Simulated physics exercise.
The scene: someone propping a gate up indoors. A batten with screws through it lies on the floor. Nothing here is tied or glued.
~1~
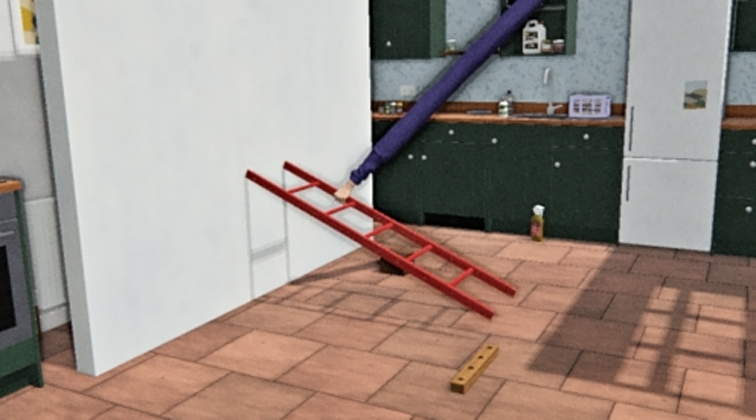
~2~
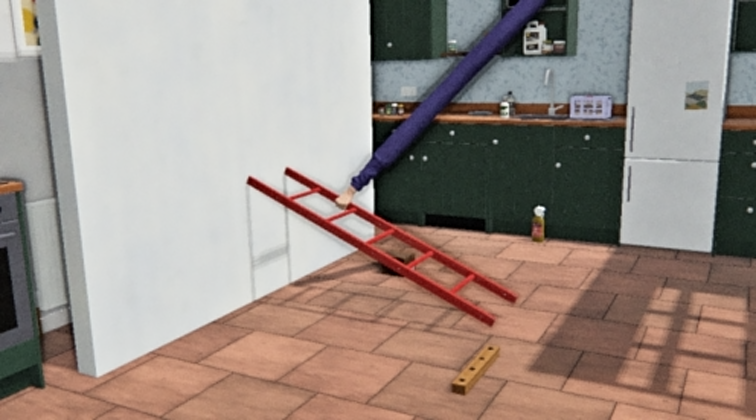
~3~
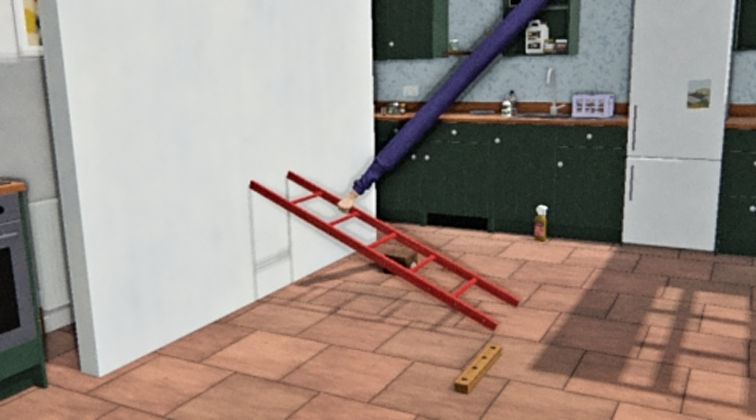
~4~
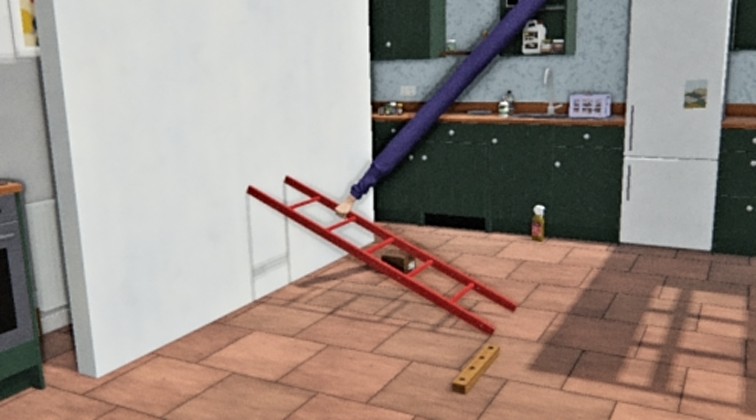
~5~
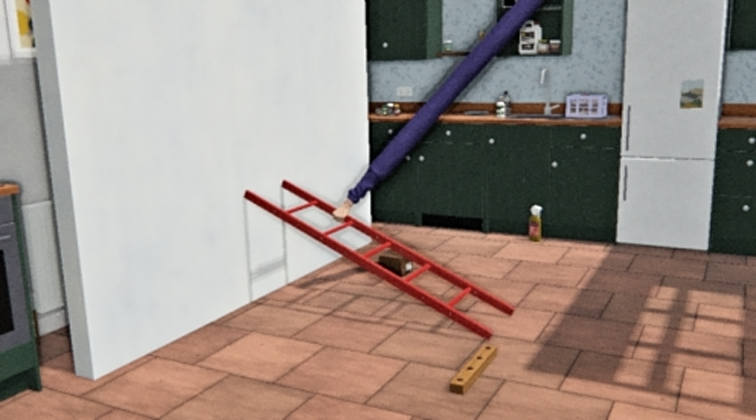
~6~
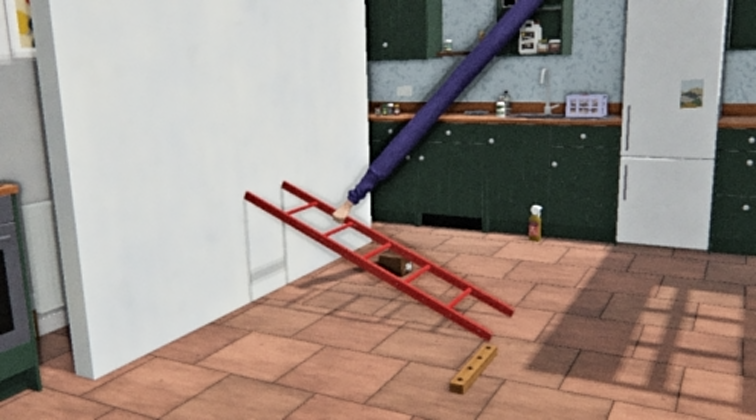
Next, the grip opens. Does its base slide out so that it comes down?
Chances are it will lose its footing.
Then, 0.22 s later than the last frame, red gate tilted by 6° near (380, 266).
Then, 0.32 s later than the last frame, red gate tilted by 14° near (384, 286).
Then, 0.38 s later than the last frame, red gate tilted by 22° near (386, 305).
When it is over, the red gate slides out and falls, near (386, 307); the rest as before.
